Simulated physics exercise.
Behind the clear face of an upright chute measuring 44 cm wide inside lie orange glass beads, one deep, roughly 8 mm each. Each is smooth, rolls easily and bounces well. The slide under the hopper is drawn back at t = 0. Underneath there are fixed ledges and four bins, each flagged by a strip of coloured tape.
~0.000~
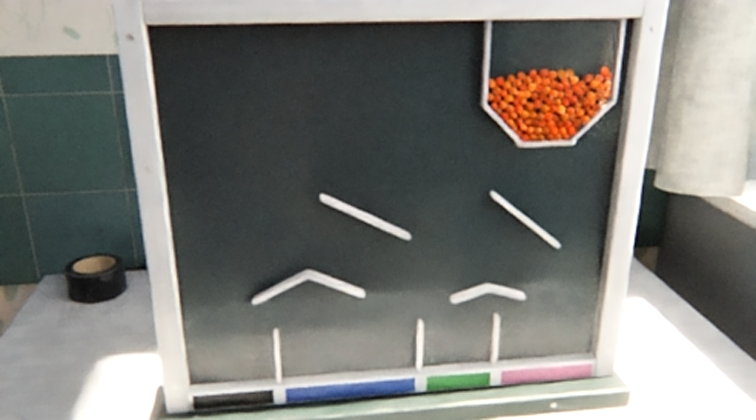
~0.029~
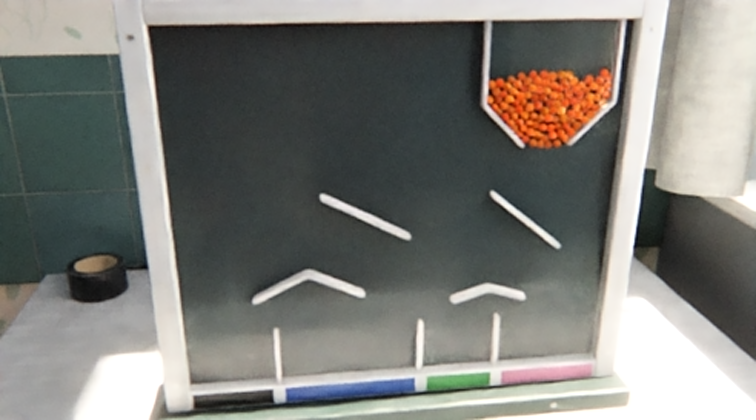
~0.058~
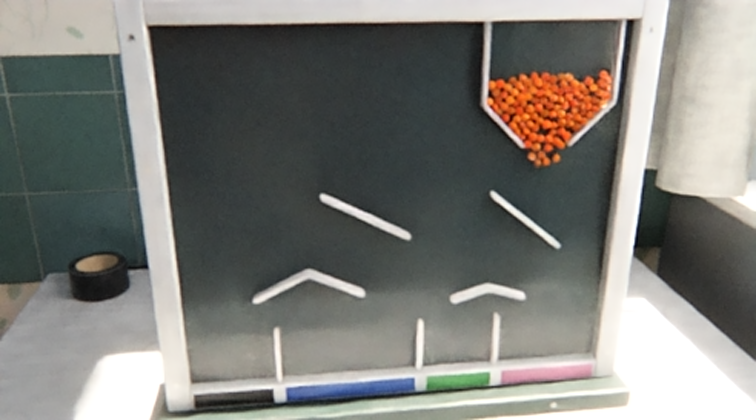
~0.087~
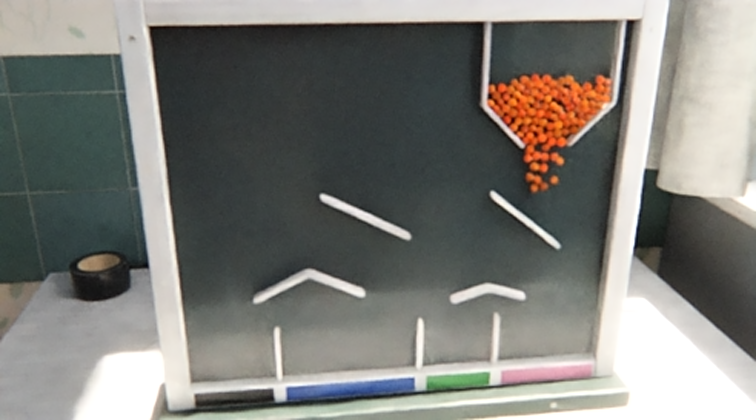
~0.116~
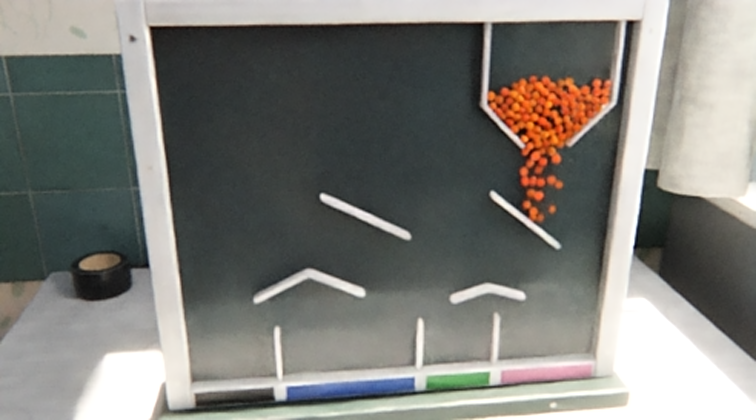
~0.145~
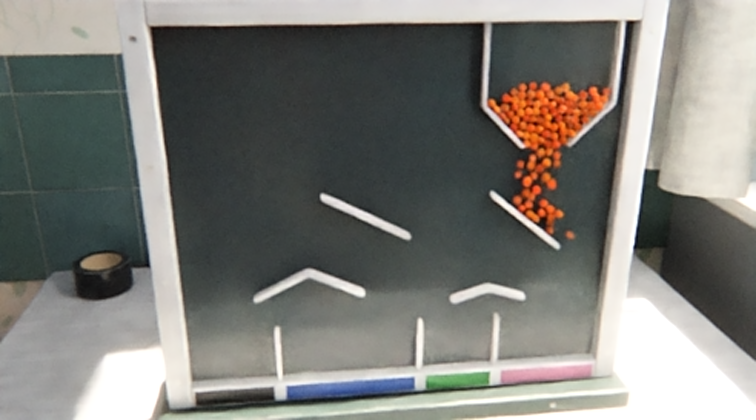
In the video, small orange beads sit in a hopper at the upper right of an upright board, then stream down through its opened bottom onto a slanted ledge and slide rightward along it, one passing its lower end.
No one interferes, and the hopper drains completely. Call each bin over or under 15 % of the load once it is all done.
Blue - under, black - under, pink - over, green - under.
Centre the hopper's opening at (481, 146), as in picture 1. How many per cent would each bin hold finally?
Final per cent - blue bin: 45, black bin: 0, pink bin: 30, green bin: 25.
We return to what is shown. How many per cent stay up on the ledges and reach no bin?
I'd guess close to 0 in a hundred.
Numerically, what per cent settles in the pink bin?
Something like 100 in a hundred.
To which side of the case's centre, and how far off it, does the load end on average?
17 cm right.
By 0.24 s 55 % have left the hopper; down in the bins, nothing yet.
By 0.34 s 85 % have left the hopper; down in the bins, pink 20 %.
By 0.55 s 100 % have left the hopper; down in the bins, pink 75 %.
In the end, by 1.5 s, blue 0 %, black 0 %, pink 100 %, green 0 %.
